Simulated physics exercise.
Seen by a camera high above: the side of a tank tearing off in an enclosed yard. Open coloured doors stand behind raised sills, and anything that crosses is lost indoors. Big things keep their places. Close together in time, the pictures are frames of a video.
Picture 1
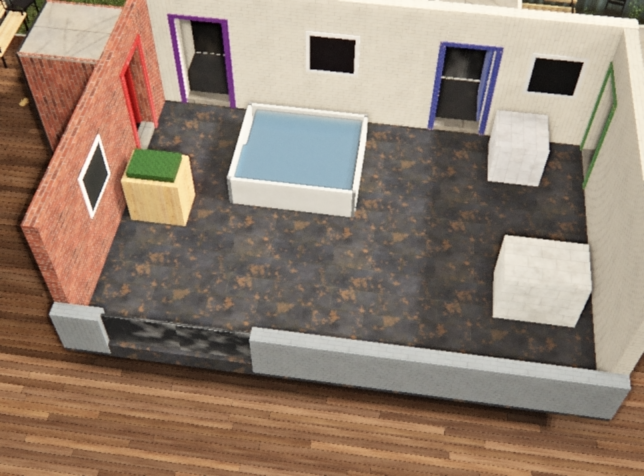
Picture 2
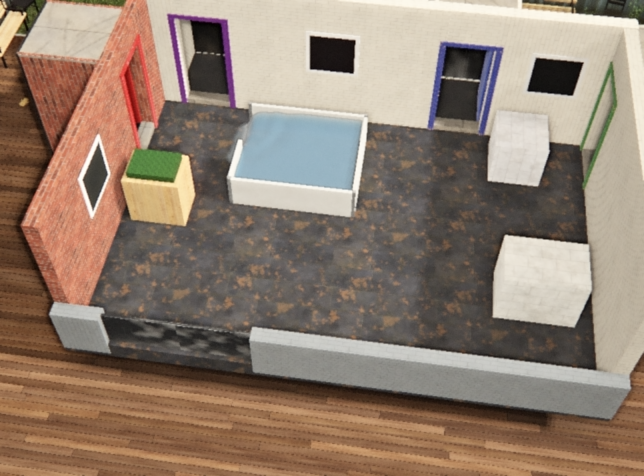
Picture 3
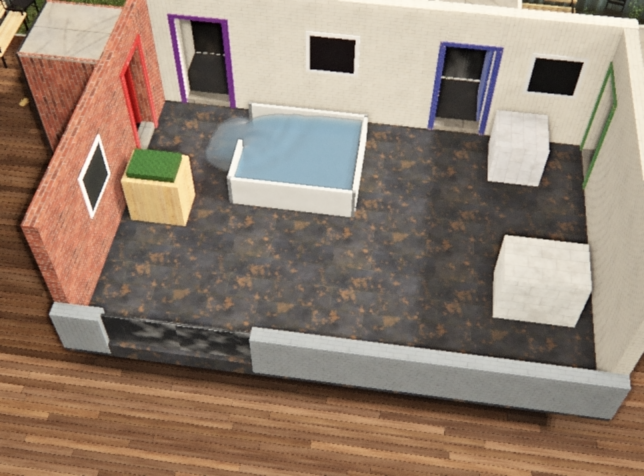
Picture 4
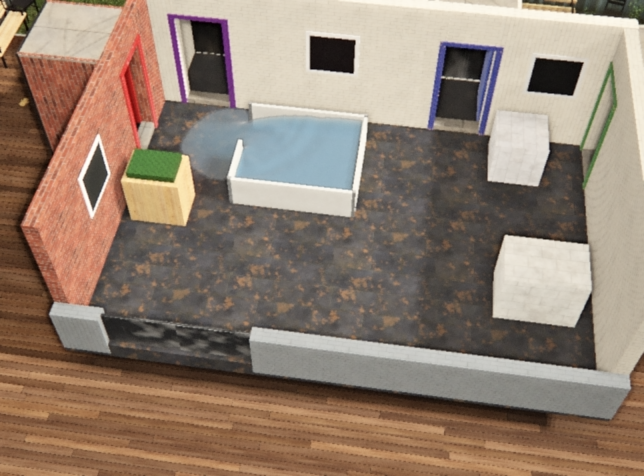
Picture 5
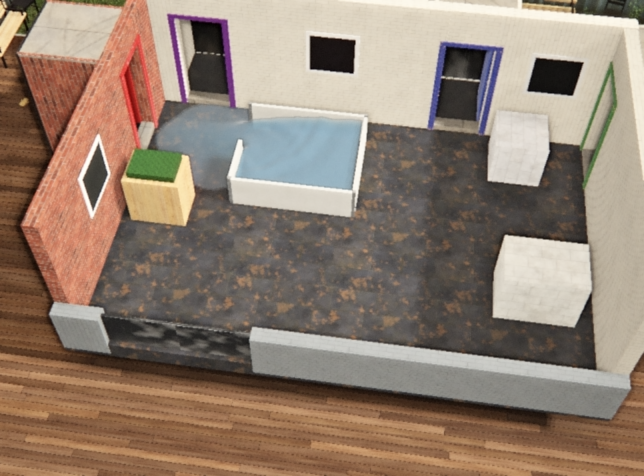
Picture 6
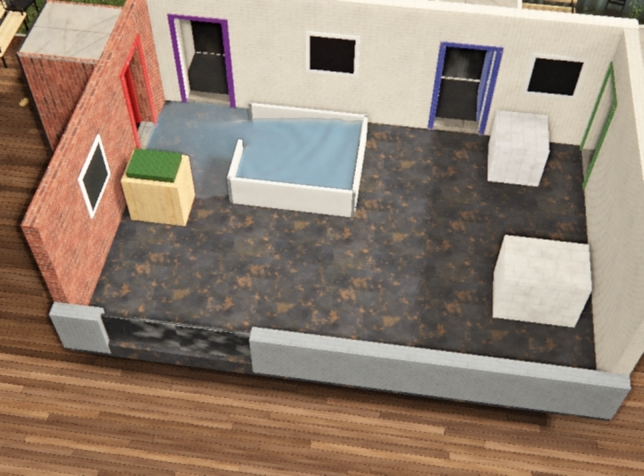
The footage shows a white-sided tank of still water in a walled yard with coloured doorways; its left side gives way, and water pours out leftward, spreading across the dark floor between the grass-topped block and the purple doorway.
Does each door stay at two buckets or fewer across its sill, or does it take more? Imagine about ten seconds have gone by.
Taking them in turn: The purple door takes more, the red door takes more, the green door stays at two or fewer, the blue door stays at two or fewer.
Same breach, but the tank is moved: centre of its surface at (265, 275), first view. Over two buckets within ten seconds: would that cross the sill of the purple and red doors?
Purple door: Within the limit; red door: Within the limit.
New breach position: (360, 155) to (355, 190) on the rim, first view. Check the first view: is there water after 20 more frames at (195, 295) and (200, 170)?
In the order asked: Unwetted, then unwetted.
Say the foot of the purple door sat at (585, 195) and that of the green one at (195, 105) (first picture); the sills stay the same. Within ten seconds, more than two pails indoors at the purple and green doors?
Short version: The purple one stays within the limit and the green one tops the limit.
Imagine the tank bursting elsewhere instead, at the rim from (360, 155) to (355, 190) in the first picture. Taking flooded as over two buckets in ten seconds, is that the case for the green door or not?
As I read it, the green door overshoots.
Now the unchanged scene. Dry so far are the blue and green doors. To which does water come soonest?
The one in blue.
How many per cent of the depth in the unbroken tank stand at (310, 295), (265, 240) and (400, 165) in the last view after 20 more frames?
Readings in order: Around 0, 0 and 0 %.
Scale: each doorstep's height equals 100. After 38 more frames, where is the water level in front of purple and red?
Estimate, in order: 170 and 110 percent.
A moment on, water covers 10 % of the floor; the purple door under two buckets in, the red door over two buckets in, the green door not reached, the blue door not reached.
Next, water covers 15 % of the floor; the purple door over two buckets in, the red door over two buckets in, the green door not reached, the blue door not reached.
Then, water covers 25 % of the floor; the purple door far over two buckets in, the red door far over two buckets in, the green door not reached, the blue door not reached.
Later, water covers 45 % of the floor; the purple door far over two buckets in, the red door far over two buckets in, the green door not reached, the blue door not reached.
In the end, water covers 65 % of the floor; the purple door far over two buckets in, the red door far over two buckets in, the green door not reached, the blue door wet at the sill, nothing in.
